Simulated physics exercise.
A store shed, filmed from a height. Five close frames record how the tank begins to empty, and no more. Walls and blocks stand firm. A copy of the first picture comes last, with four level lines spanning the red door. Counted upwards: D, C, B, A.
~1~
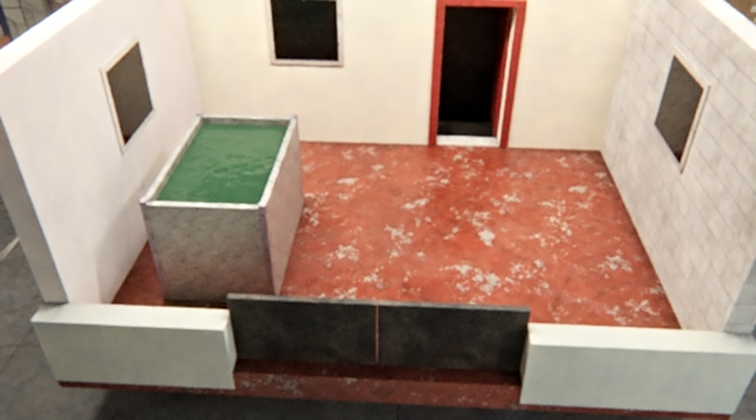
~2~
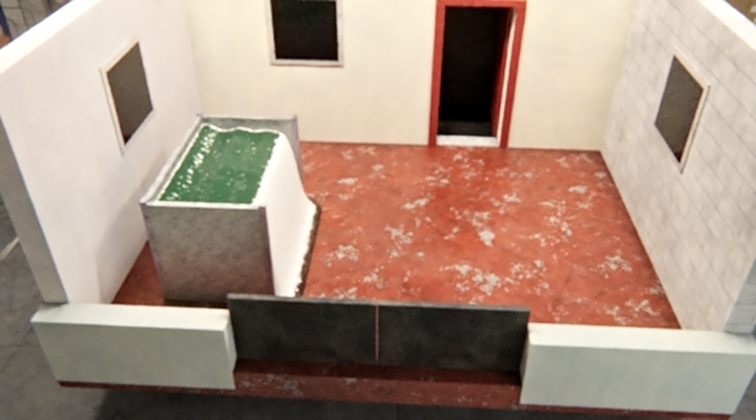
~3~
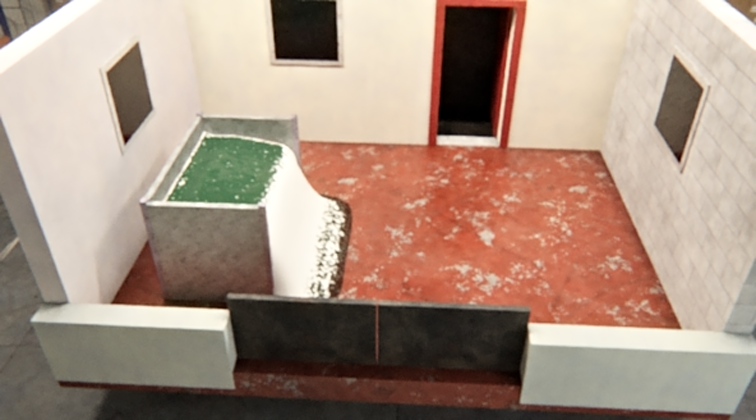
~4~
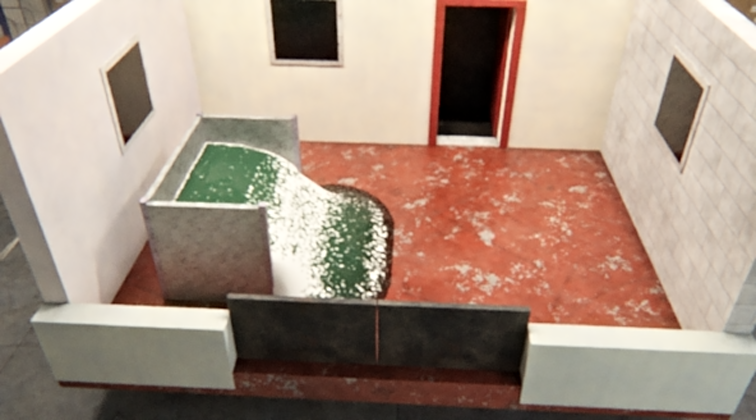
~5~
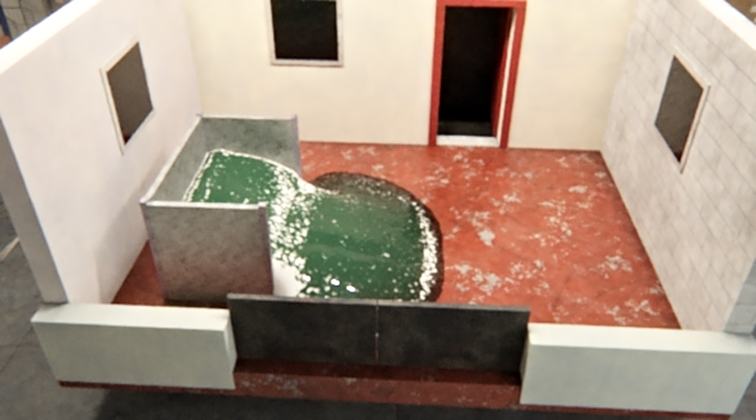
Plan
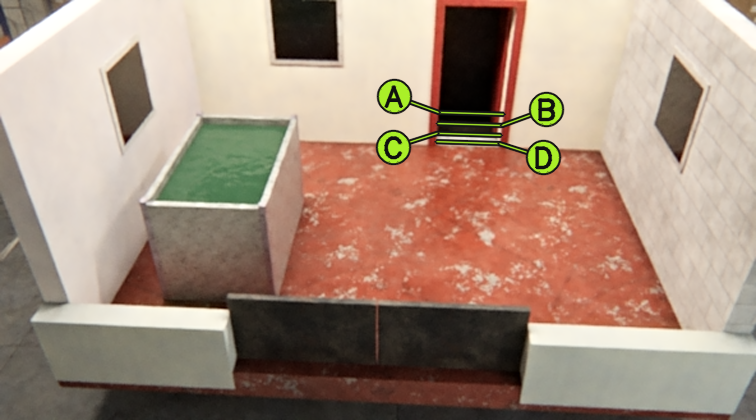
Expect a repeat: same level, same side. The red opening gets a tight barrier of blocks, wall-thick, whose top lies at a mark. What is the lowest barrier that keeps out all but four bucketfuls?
The answer is line C.
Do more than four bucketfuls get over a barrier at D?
Yes, it does.
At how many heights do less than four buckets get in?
Three of the four.
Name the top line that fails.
The answer is D.
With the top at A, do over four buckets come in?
No, that is safe.
On the marked copy, A at (470, 113); B at (469, 124); C at (468, 134); D at (468, 142); from the bottom up D, C, B, A.
With A, nothing gets over.
With B, nothing gets over.
With C, a splash gets over, under a bucket.
With D, about 11 bucketfuls get in.
